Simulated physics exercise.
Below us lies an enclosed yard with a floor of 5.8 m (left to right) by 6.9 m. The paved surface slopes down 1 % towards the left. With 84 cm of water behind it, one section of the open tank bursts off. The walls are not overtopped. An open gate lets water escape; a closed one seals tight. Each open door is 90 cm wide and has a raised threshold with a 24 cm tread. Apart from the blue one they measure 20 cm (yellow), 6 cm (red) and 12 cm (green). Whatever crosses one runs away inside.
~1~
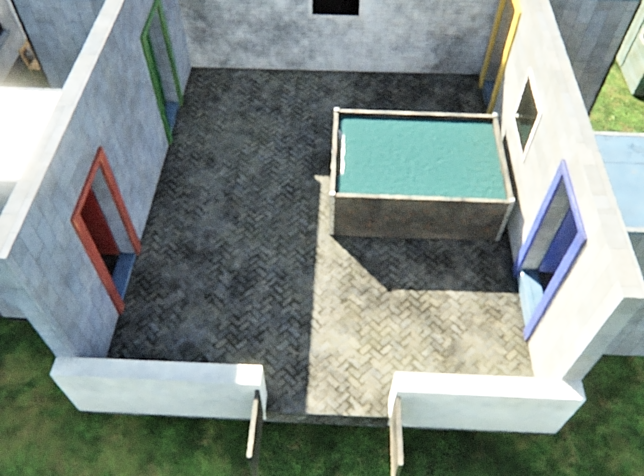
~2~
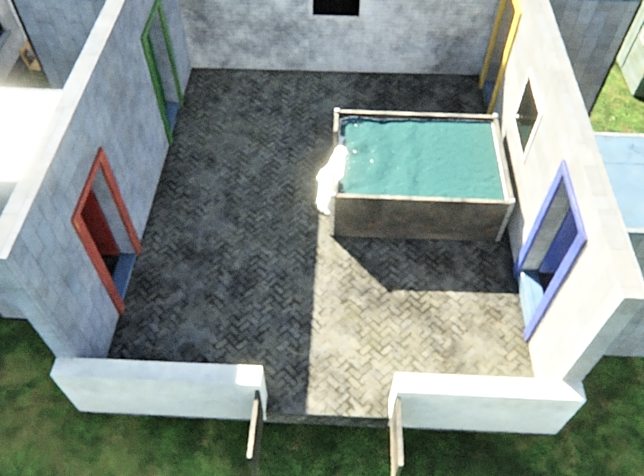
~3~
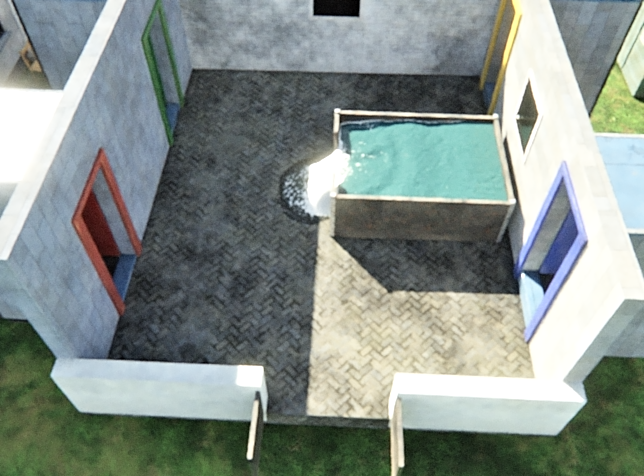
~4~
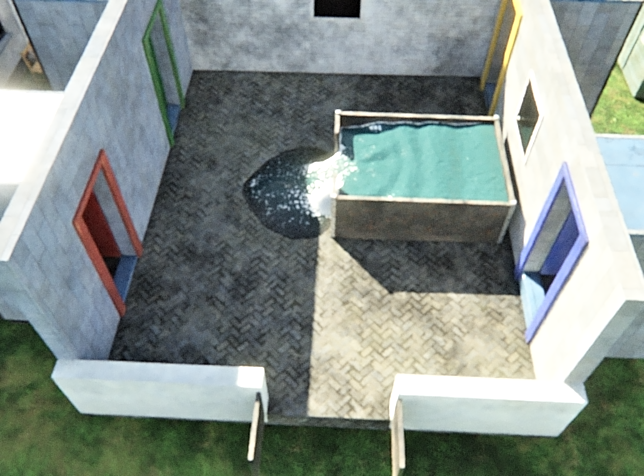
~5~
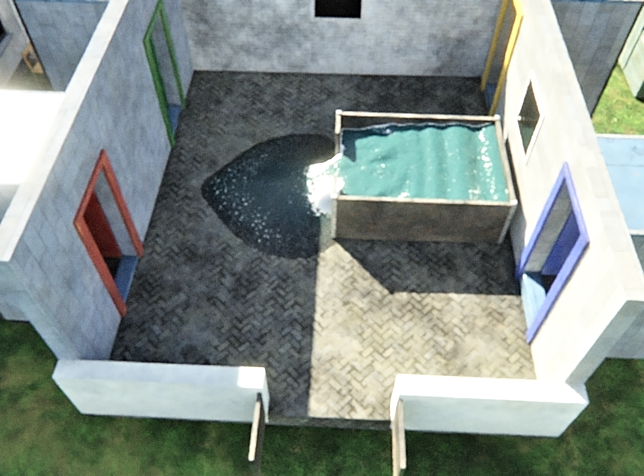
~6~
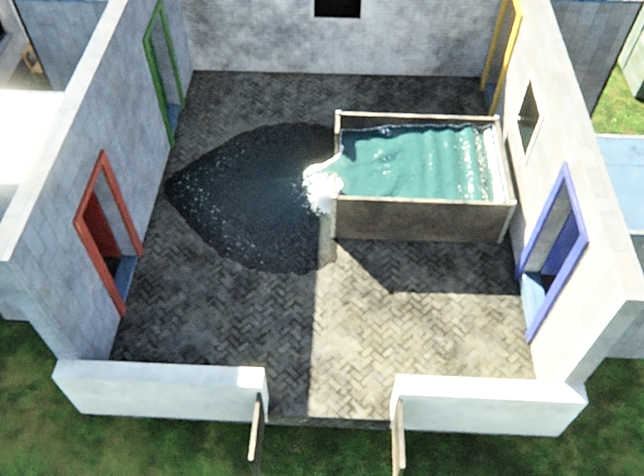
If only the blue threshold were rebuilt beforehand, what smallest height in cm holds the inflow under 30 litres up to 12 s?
Close to 6 cm is just enough.
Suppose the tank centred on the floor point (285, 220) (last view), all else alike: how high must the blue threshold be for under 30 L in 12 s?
About 7.5 cm.
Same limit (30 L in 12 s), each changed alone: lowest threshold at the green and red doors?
About 20 cm at green and 15 cm at red.
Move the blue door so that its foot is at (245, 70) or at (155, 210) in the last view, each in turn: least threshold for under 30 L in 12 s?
About 16 and 28 cm.
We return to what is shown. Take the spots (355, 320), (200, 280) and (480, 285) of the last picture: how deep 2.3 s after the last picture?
Roughly 0, 2 and 0 cm, in turn.
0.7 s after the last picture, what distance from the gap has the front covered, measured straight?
About 3.8 m.
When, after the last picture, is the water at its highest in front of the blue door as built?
Around 7.5 s.
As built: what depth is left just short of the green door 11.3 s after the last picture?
About 9.5 cm.
Then, 0.7 s after the last picture water covers 35 % of the floor, deepest (48 cm) near (329, 194); it has not reached the blue door.
Then, 2.3 s after the last picture water covers 45 % of the floor, deepest (36 cm) near (192, 77); it has not reached the blue door.
Then, 11.3 s after the last picture water covers 100 % of the floor, deepest (14 cm) near (155, 205); 7 cm at the blue door, 0 litres in over its 25 cm threshold.
At the blue door as built, the water peaked near 11 cm, 7.7 s after the last picture.
With a threshold of 4.5 cm, 55 litres would have come in within the 12 s; with 7.5 cm, 10 litres. So under 30 litres takes about 6 cm.
